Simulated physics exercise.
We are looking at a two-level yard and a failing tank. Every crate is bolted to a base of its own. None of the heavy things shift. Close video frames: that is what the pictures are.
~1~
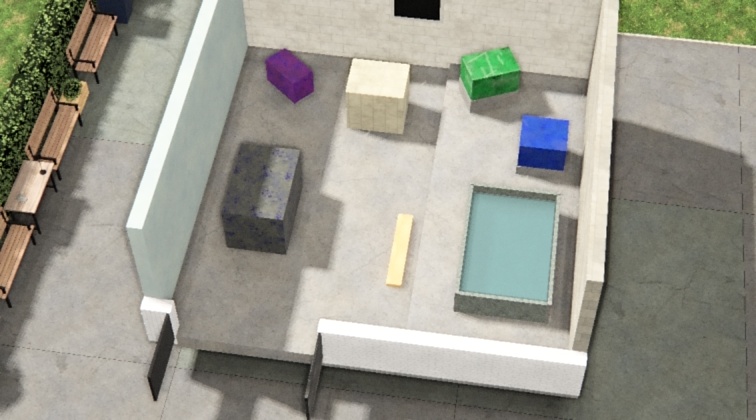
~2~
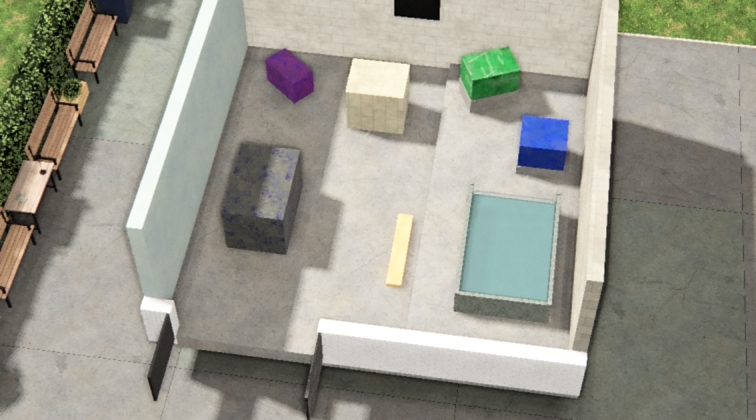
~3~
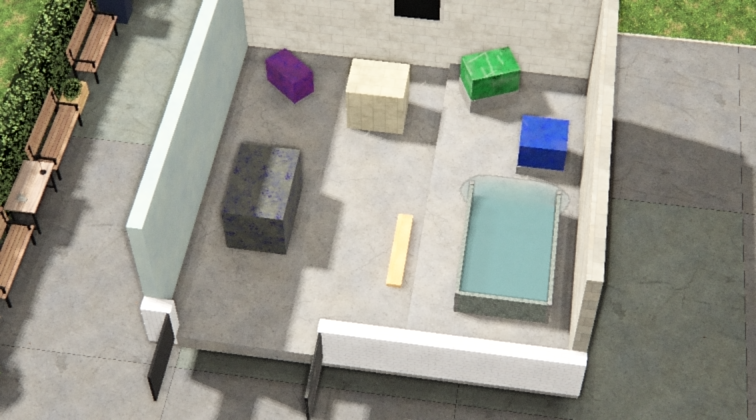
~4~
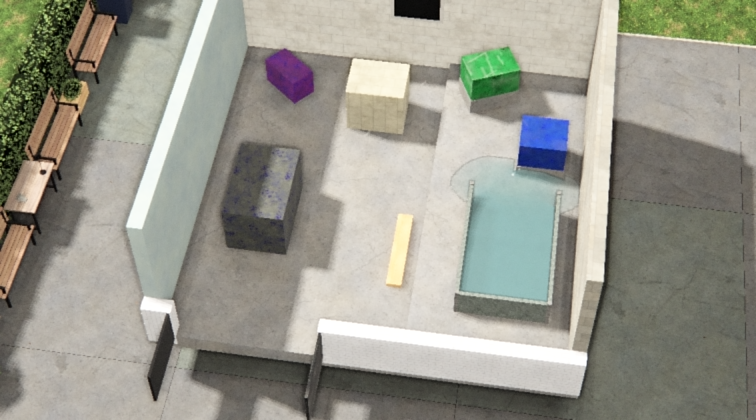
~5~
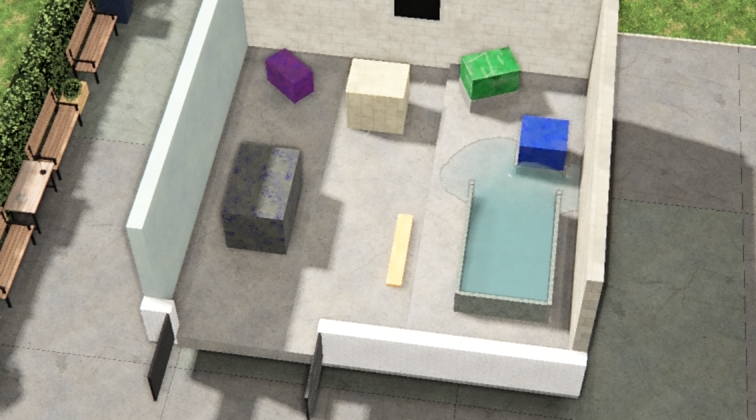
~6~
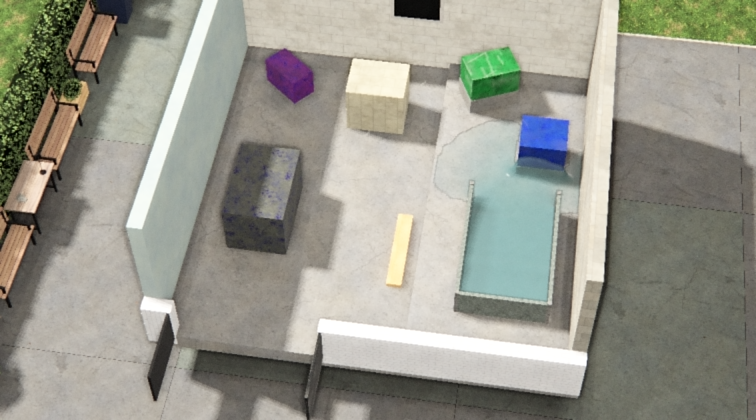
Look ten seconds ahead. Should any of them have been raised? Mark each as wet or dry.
Purple crate: Wet; green crate: Dry; blue crate: Wet.
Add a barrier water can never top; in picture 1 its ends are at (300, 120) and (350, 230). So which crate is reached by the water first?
The blue crate is first.
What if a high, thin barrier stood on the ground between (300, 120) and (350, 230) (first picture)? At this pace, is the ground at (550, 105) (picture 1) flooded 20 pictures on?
At that place: Covered.
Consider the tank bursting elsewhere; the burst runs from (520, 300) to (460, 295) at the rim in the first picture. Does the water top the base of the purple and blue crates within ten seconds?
The purple crate is left dry, the blue crate is left dry.
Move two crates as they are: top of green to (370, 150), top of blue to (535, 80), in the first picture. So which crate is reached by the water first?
It's the one in blue.
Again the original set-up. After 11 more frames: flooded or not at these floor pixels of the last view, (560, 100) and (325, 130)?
Swamped; unflooded.
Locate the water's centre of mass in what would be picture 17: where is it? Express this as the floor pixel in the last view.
Around (506, 198).
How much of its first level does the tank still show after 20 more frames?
I'd put it close to 26 percent.
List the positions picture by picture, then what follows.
The water tank at (509, 244) is whole and still, in the first frame.
The front is at a hidden place, out from the gap on the water tank's far side, in the second frame.
Water pours out on the water tank's far side and has run to (564, 198), in the third frame.
Water pours out on the water tank's far side and has run to (569, 180), in the fourth frame.
Water pours out on the water tank's far side and has run to (499, 142), in the fifth frame.
Water pours out on the water tank's far side and has run to (498, 124), in the sixth frame.
A moment on, water covers 15 % of the floor; the purple crate not reached, the green crate water round its plinth, the blue crate water round its plinth.
Next, water covers 25 % of the floor; the purple crate not reached, the green crate water round its plinth, the blue crate water round its plinth.
Then, water covers 40 % of the floor; the purple crate water round its plinth, the green crate water round its plinth, the blue crate water round its plinth.
Later, water covers 65 % of the floor; the purple crate water round its plinth, the green crate water round its plinth, the blue crate water round its plinth.
In the end, water covers 90 % of the floor; the purple crate was topped, the green crate stayed above the water, the blue crate was topped.
